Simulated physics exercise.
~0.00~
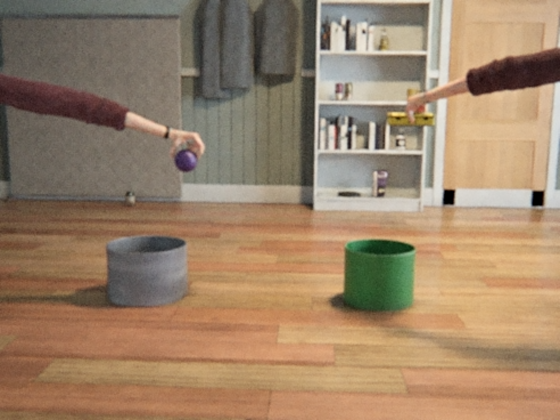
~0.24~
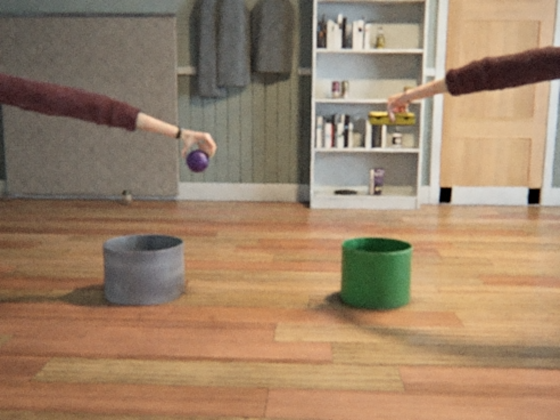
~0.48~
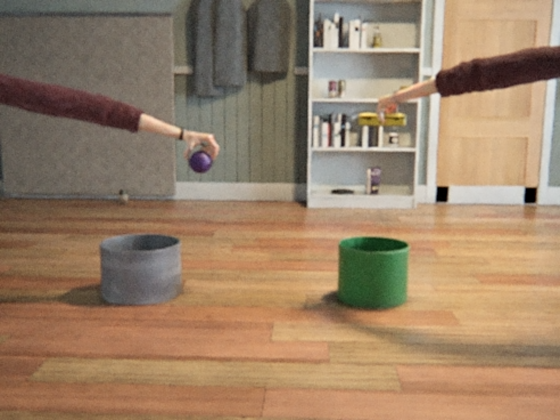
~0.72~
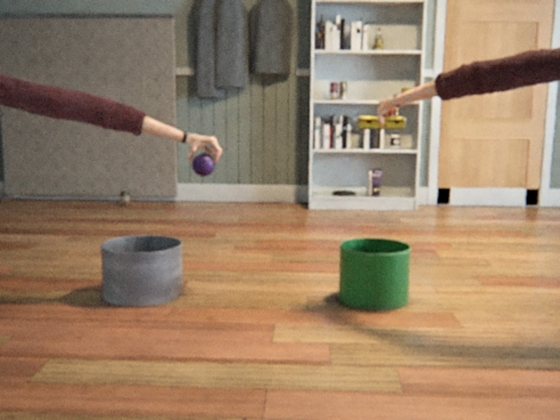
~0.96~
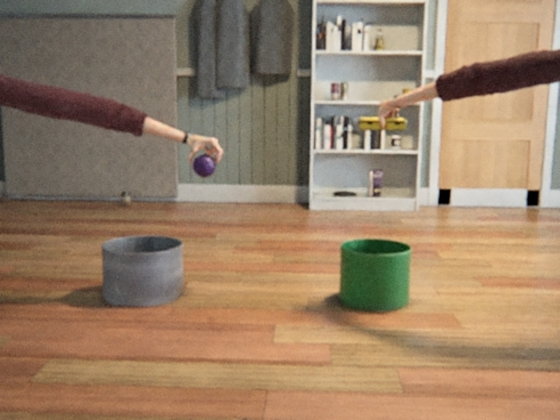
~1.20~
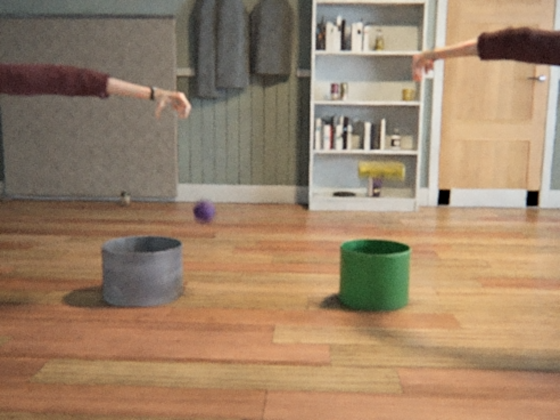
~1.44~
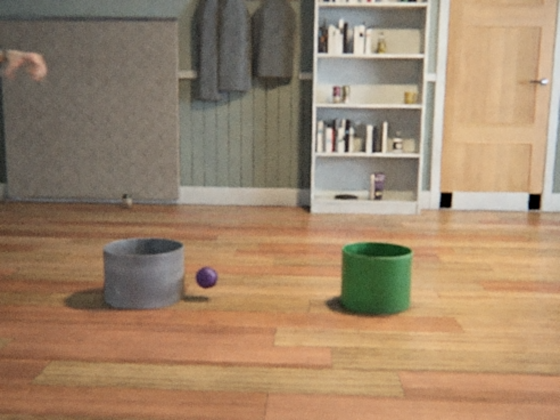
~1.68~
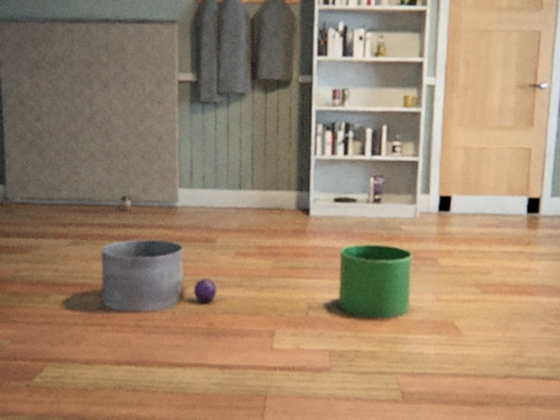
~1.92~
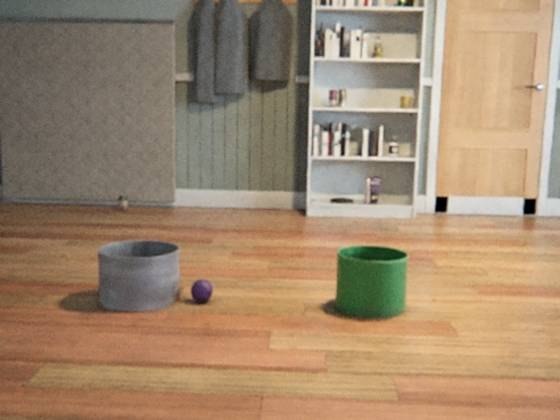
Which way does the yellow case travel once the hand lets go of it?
The yellow case moves down, falling toward the green bin.
